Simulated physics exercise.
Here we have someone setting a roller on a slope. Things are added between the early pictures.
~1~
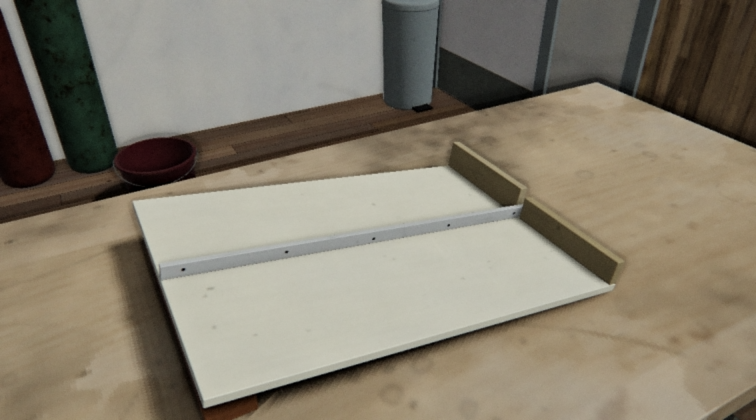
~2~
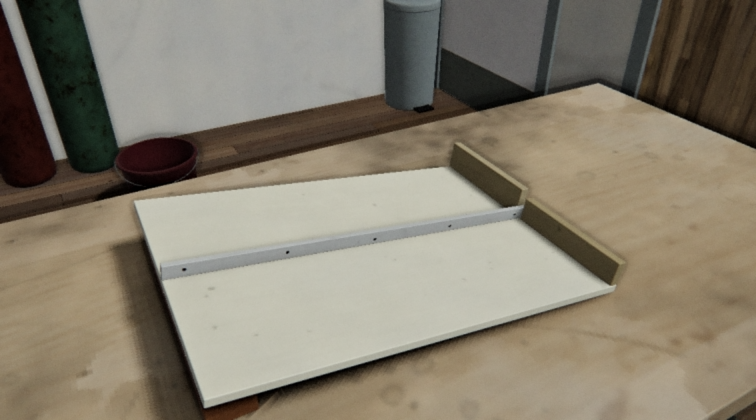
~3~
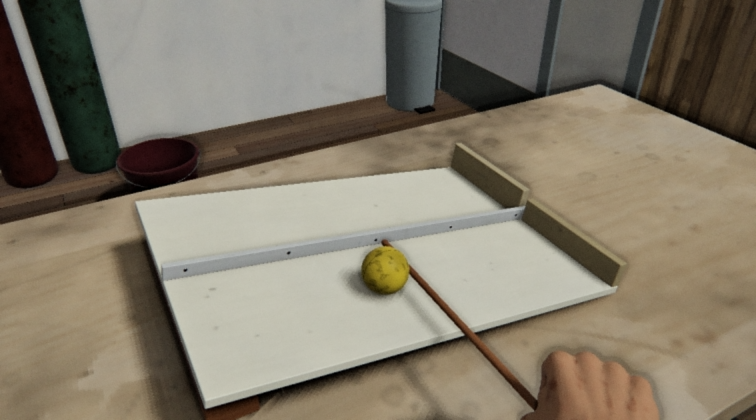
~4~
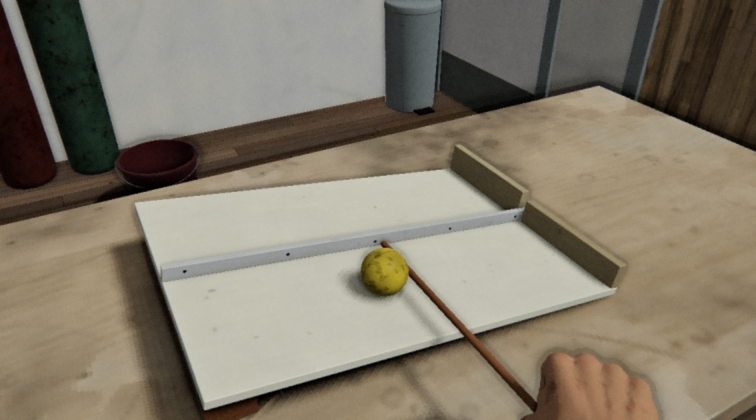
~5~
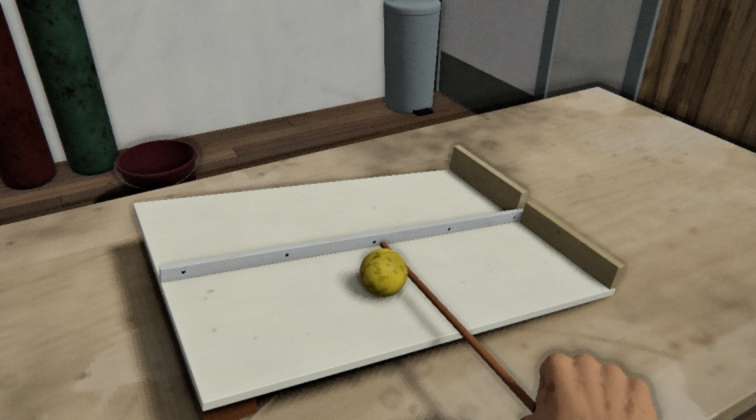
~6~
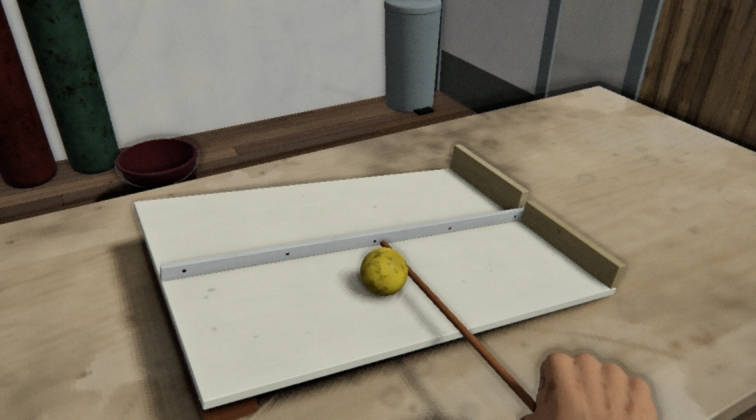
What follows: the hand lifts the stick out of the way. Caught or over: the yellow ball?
Here the yellow ball is held by the strip.
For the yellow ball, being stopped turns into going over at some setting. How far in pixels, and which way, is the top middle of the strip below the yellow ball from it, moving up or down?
Some 12 pixels, down.
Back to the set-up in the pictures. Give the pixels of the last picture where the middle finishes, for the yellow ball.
Near (553, 239).
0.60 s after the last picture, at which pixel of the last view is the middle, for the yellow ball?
Its middle is close to (488, 252).
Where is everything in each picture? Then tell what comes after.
Board (374, 231), in the first frame.
Board (375, 232), in the second frame.
Held back by the stick; yellow ball (385, 271); board (376, 232), in the third frame.
Held back by the stick; yellow ball (384, 272); board (375, 234), in the fourth frame.
Held back by the stick; yellow ball (383, 273); board (374, 235), in the fifth frame.
Held back by the stick; yellow ball (384, 272); board (375, 234), in the sixth frame.
Then, 0.34 s after the last picture, yellow ball rolling on the board near (417, 266).
Then, 0.60 s after the last picture, yellow ball rolling on the board near (488, 252).
Then, 0.78 s after the last picture, yellow ball rolling on the board near (553, 239).
At rest, the yellow ball stops on the board, near (553, 239).
